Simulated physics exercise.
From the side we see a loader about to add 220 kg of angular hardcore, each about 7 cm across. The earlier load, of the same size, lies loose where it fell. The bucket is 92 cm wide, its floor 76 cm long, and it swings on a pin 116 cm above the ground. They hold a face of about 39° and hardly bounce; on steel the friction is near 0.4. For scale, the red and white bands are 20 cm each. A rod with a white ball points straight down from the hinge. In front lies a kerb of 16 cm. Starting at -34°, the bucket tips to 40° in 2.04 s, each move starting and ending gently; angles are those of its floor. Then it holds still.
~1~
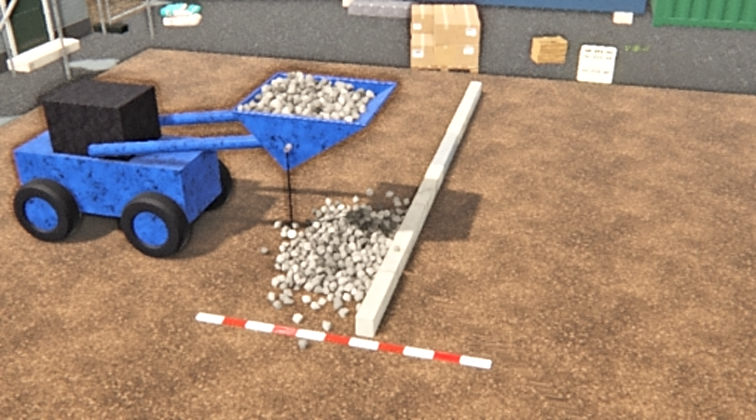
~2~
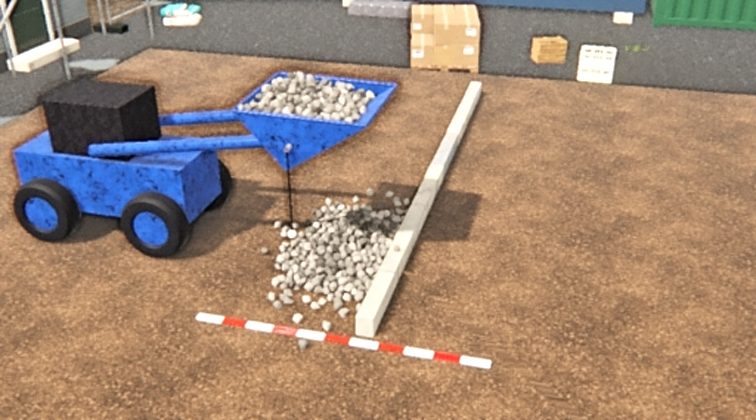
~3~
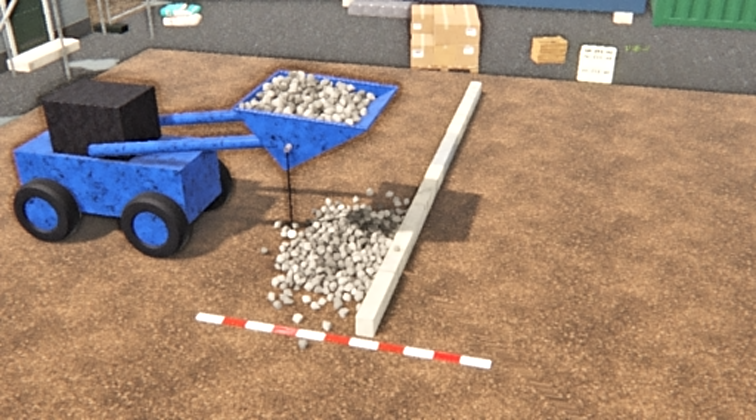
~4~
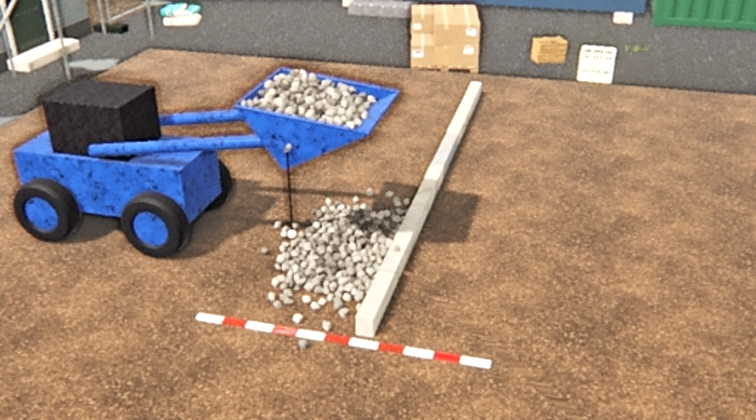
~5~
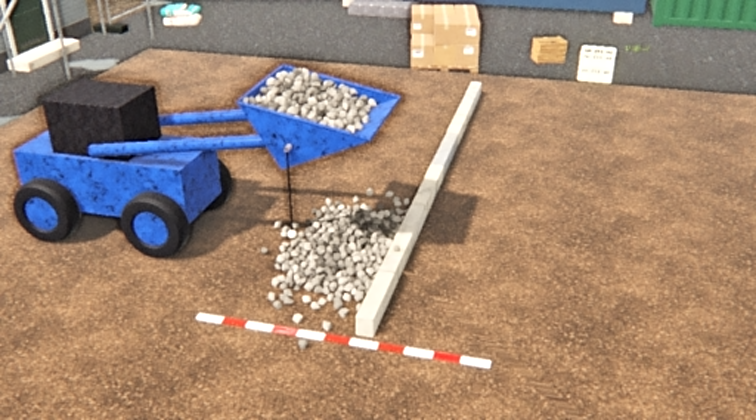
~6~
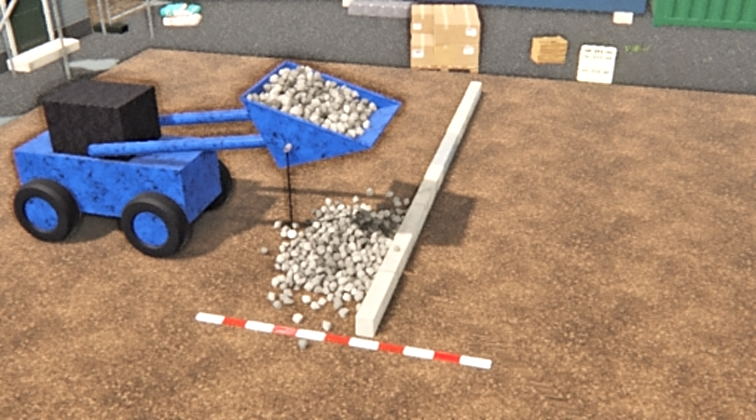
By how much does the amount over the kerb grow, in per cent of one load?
Roughly 50 per cent of a load more.
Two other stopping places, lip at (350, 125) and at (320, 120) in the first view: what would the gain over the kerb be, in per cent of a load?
About 30 and 5 per cent.
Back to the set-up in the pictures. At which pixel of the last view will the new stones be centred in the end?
Around (411, 249).
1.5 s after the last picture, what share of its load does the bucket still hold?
About 25 per cent.
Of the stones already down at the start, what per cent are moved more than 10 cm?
About 0 per cent.
Then, 0.9 s after the last picture the floor is at 28°; in per cent of one load, 99 in the bucket, 101 on this side of the kerb; the foremost stones are at (394, 238).
Then, 1.5 s after the last picture the floor is at 40°; in per cent of one load, 26 in the bucket, 159 on this side of the kerb, 15 over the kerb; the foremost stones are at (455, 260).
Then, 1.9 s after the last picture the floor is at 40°; in per cent of one load, 1 in the bucket, 161 on this side of the kerb, 38 over the kerb; the foremost stones are at (486, 250).
Then, 4.3 s after the last picture the floor is at 40°; in per cent of one load, 0 in the bucket, 150 on this side of the kerb, 50 over the kerb; the foremost stones are at (501, 250). Net gain over the kerb, 50.
